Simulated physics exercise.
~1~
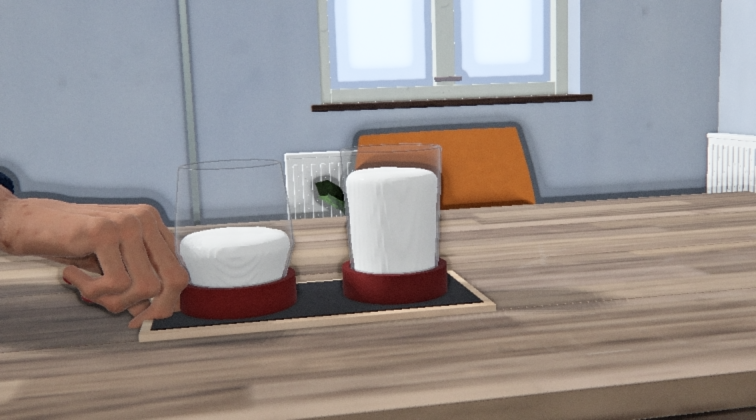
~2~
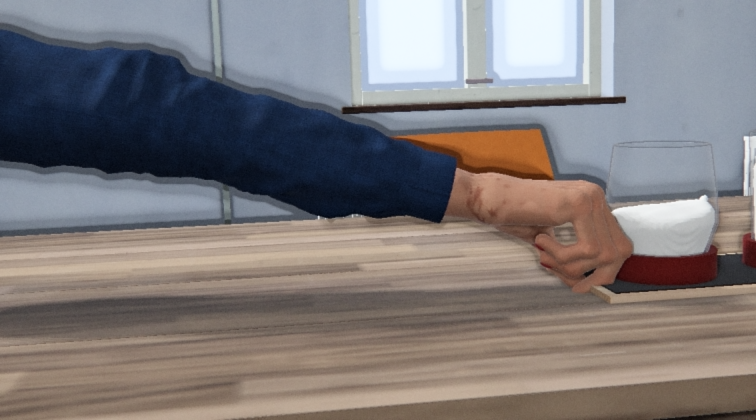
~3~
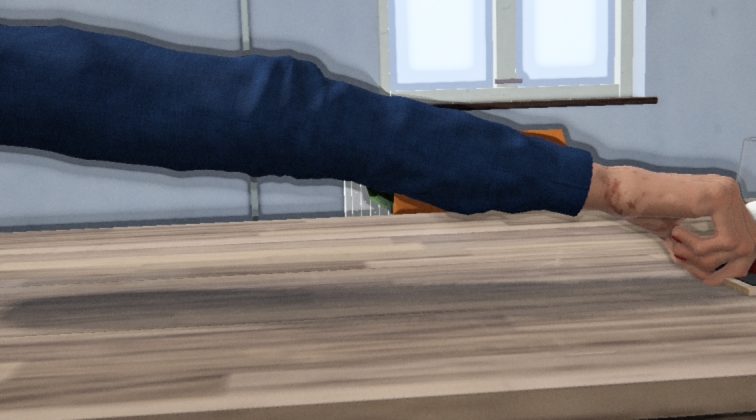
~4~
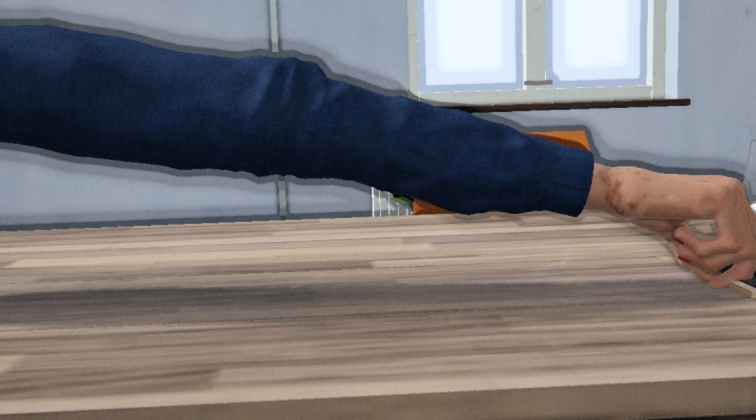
A tray carrying a stemless wine glass and a drinking glass of milk in red holders slid right across a wooden table, pushed by a hand in a blue sleeve, until the glasses were almost entirely out of view and the arm stretched across.
